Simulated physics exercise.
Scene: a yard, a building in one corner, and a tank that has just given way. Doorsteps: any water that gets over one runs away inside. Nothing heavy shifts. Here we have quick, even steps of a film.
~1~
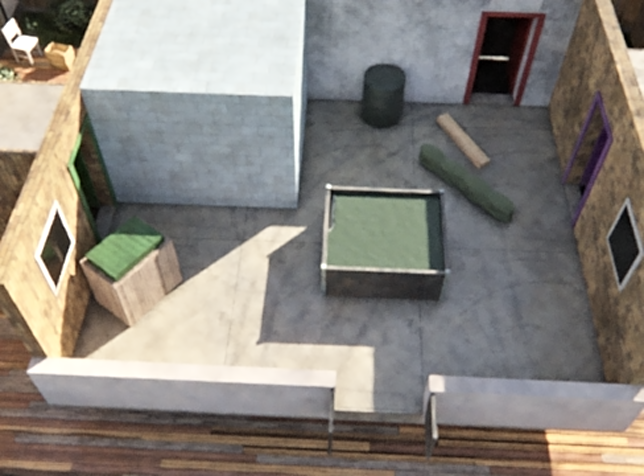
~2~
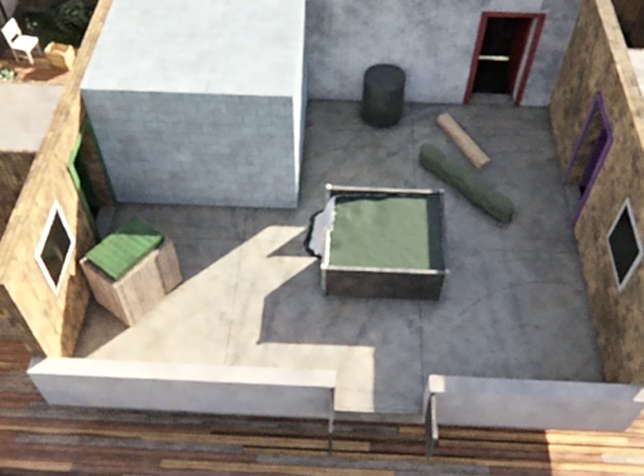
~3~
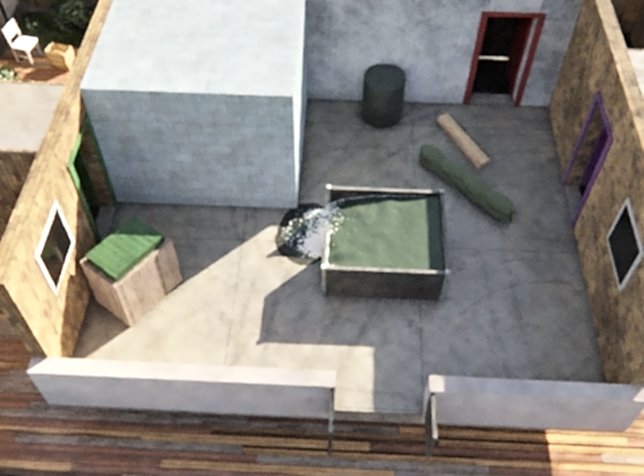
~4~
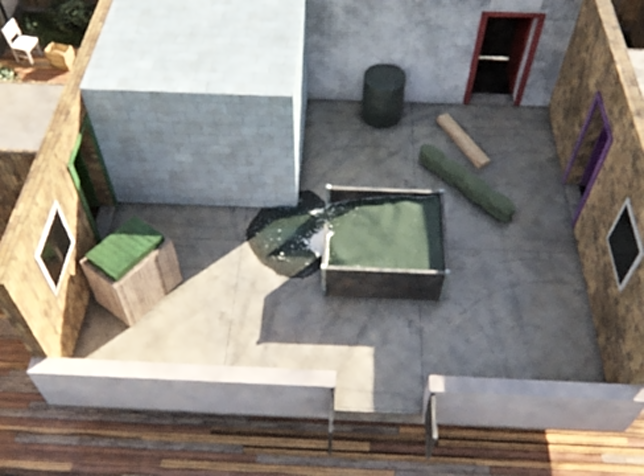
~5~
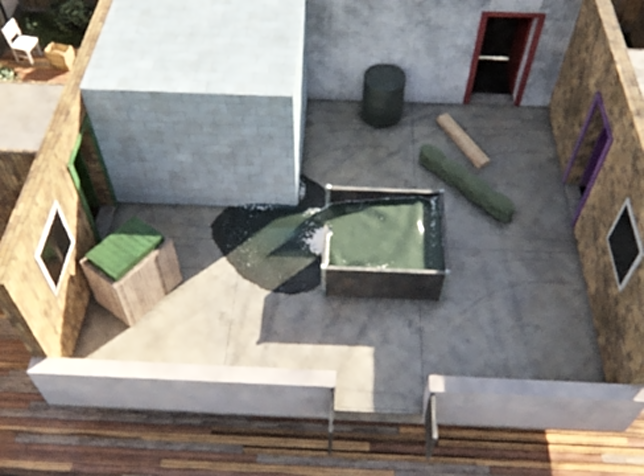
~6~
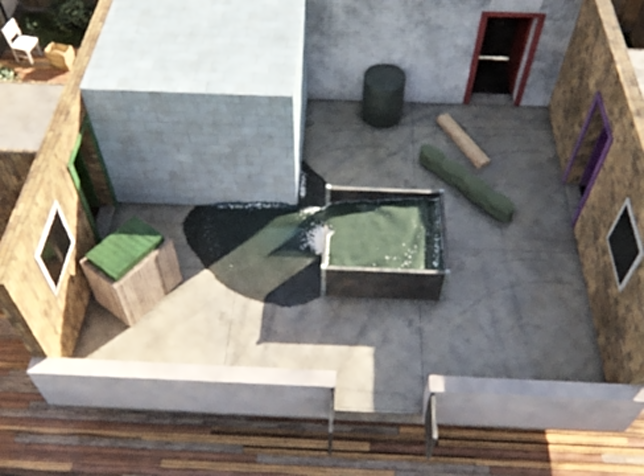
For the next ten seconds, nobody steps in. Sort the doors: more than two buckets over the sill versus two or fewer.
Sorted by door: Red door - two or fewer; purple door - two or fewer; green door - more than two.
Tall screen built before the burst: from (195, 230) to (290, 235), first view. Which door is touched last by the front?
It's the red door.
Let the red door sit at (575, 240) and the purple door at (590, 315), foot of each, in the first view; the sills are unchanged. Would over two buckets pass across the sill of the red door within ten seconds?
Looks like the red one never reaches the limit.
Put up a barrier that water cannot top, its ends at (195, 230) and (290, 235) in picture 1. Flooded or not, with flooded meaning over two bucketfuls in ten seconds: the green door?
From my reading, I'd say the green door gets more than that.
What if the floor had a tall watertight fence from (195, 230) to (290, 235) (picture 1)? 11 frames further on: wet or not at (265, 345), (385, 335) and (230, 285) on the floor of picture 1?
Lab note - point 1: Inundated; point 2: Parched; point 3: Inundated.
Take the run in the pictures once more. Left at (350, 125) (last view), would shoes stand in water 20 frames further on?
At that place: Wet.
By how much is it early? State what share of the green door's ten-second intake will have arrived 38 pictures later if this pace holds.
Some 90 per cent.
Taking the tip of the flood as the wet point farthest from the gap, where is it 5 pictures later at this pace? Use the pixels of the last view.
The wet edge reaches furthest near (100, 265).
A moment on, water covers 20 % of the floor; the red door not reached, the purple door not reached, the green door under two buckets in.
Next, water covers 25 % of the floor; the red door not reached, the purple door not reached, the green door far over two buckets in.
Then, water covers 30 % of the floor; the red door not reached, the purple door not reached, the green door far over two buckets in.
Later, water covers 45 % of the floor; the red door not reached, the purple door not reached, the green door far over two buckets in.
In the end, water covers 65 % of the floor; the red door not reached, the purple door not reached, the green door far over two buckets in.
